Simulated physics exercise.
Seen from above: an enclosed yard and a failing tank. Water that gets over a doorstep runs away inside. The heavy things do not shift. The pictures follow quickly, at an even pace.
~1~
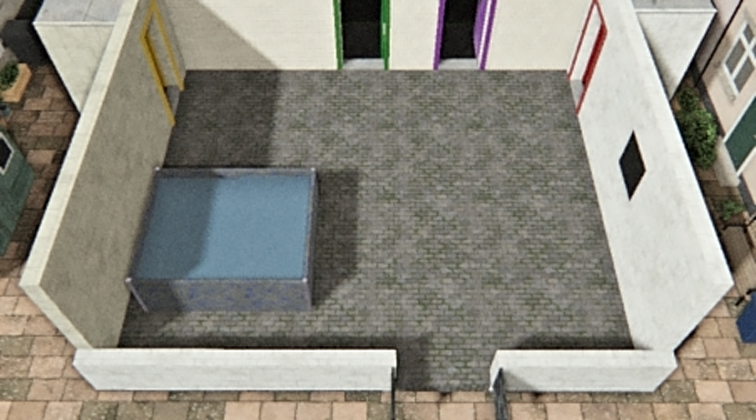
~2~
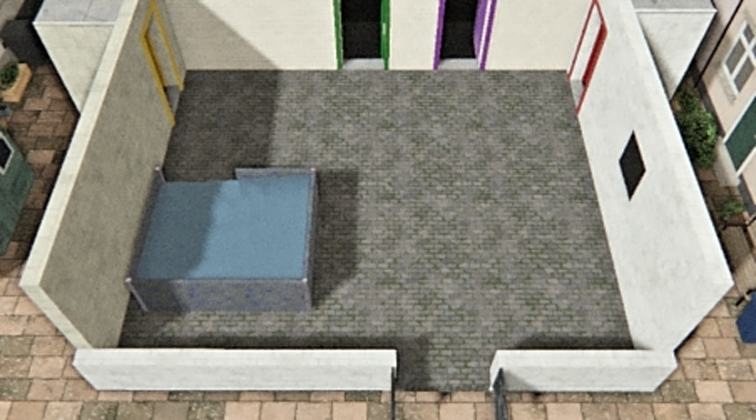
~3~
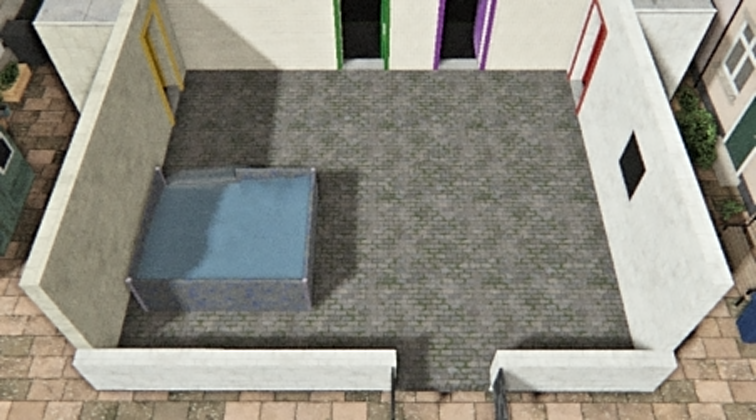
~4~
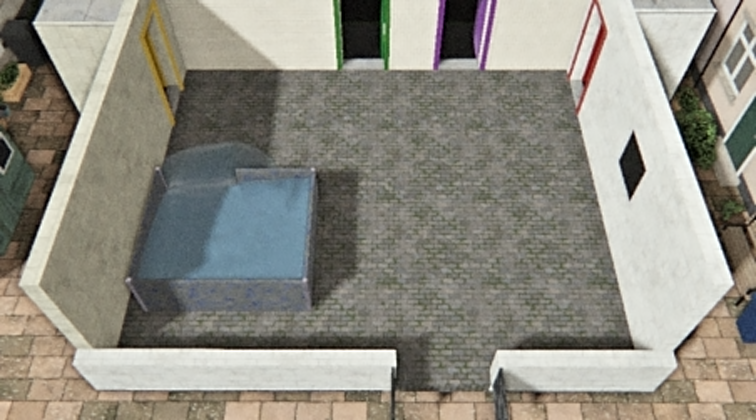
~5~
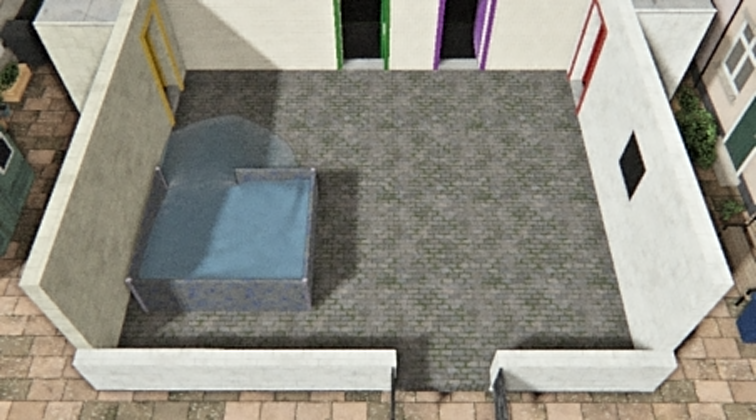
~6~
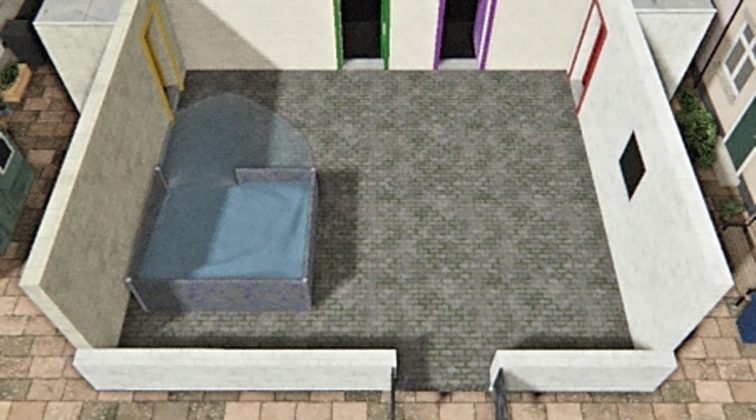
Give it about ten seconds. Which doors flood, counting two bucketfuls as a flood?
One by one: The purple door admits no more than that; the red door lets in a lot; the yellow door lets in a lot; the green door lets in a lot.
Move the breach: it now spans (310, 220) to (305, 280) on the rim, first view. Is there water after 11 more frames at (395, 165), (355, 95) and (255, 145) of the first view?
In that order: Free of water, no water, no water.
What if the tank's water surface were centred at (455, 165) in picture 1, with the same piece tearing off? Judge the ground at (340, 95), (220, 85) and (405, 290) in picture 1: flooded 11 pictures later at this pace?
As listed: Under water, covered, free of water.
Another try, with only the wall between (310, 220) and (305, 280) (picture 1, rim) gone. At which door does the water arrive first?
It is the red-painted one.
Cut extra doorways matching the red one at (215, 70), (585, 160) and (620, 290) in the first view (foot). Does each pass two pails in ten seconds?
In turn: Is over, takes more, takes less.
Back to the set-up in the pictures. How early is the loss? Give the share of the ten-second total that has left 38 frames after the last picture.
About 65 per cent.
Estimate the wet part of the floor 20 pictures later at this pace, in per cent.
Some 40 per cent.
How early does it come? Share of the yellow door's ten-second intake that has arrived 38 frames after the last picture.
Close to 95 %.
A moment on, water covers 20 % of the floor; the purple door not reached, the red door not reached, the yellow door wet at the sill, nothing in, the green door not reached.
Next, water covers 20 % of the floor; the purple door not reached, the red door not reached, the yellow door under two buckets in, the green door wet at the sill, nothing in.
Then, water covers 40 % of the floor; the purple door wet at the sill, nothing in, the red door not reached, the yellow door far over two buckets in, the green door over two buckets in.
Later, water covers 85 % of the floor; the purple door wet at the sill, nothing in, the red door far over two buckets in, the yellow door far over two buckets in, the green door over two buckets in.
In the end, water covers 100 % of the floor; the purple door wet at the sill, nothing in, the red door far over two buckets in, the yellow door far over two buckets in, the green door over two buckets in.
